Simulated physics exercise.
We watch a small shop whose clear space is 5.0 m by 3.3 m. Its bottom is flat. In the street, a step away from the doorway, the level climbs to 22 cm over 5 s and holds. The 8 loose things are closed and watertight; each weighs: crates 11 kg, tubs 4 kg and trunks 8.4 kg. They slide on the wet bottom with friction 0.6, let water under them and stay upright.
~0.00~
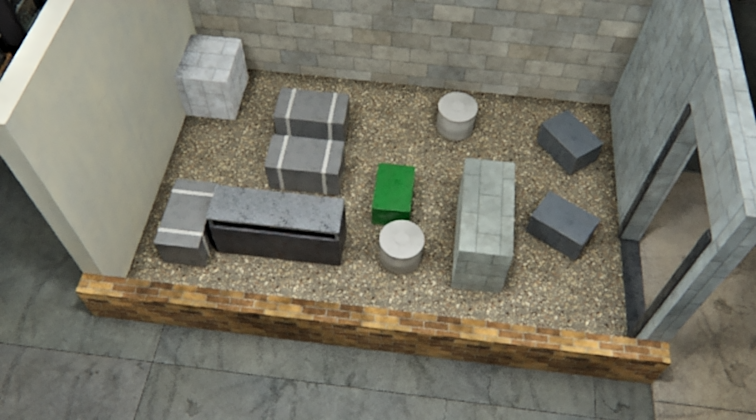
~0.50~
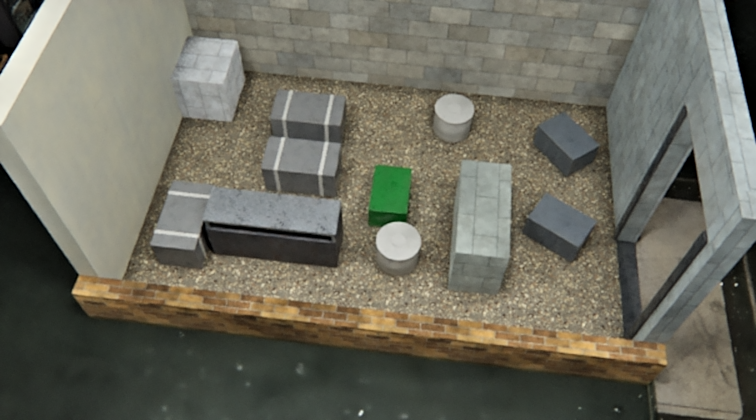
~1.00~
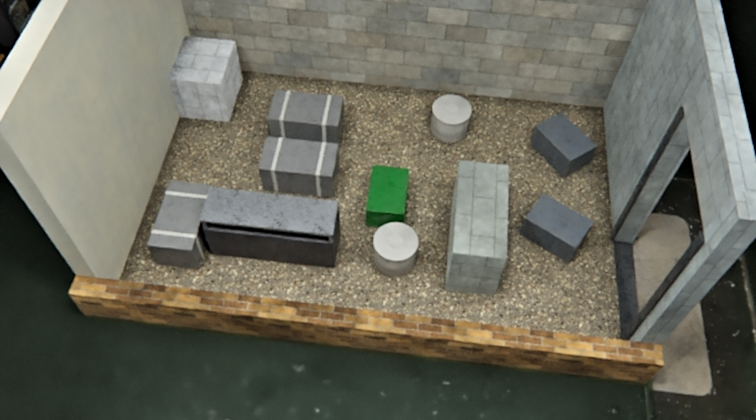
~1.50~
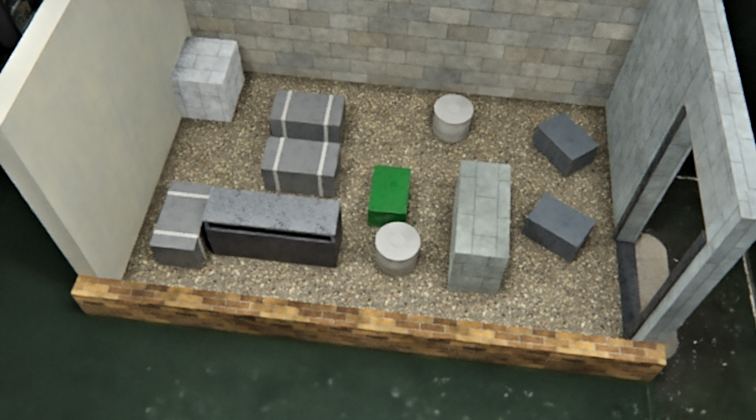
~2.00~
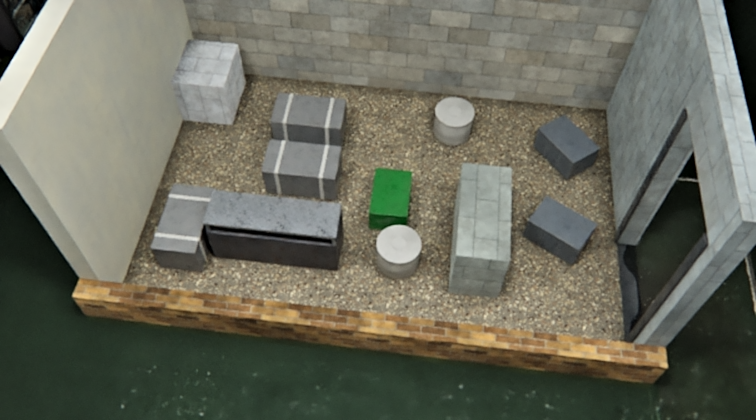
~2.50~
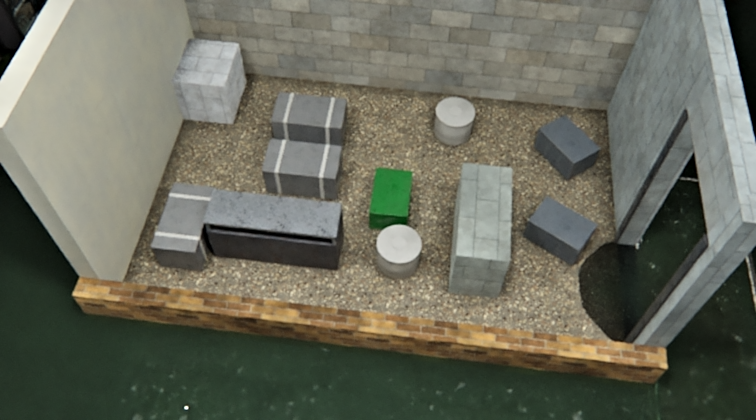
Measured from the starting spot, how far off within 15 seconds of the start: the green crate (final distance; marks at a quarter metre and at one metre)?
The green crate slides a little.
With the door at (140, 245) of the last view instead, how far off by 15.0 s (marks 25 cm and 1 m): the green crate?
Then the green crate is nudged along.
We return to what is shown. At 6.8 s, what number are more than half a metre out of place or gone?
1 of them.
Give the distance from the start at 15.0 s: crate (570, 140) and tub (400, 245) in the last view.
In turn: 40 cm, 40 cm.
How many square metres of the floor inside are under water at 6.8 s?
Roughly 9.5 m2.
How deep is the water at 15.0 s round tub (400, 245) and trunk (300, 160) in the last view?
Roughly 7 and 9 cm.
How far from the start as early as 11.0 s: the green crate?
Roughly 0 cm by then.
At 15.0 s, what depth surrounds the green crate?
Roughly 10 cm.
After 3.5 s the green crate is near (392, 192), 0.0 m from its start, aground; 0 afloat.
After 6.8 s the green crate is near (392, 192), 0.0 m from its start, aground; 1 afloat.
After 11.0 s the green crate is near (392, 192), 0.0 m from its start, aground; 7 afloat.
After 15.0 s the green crate is near (438, 209), 0.5 m from its start, afloat; 8 afloat.
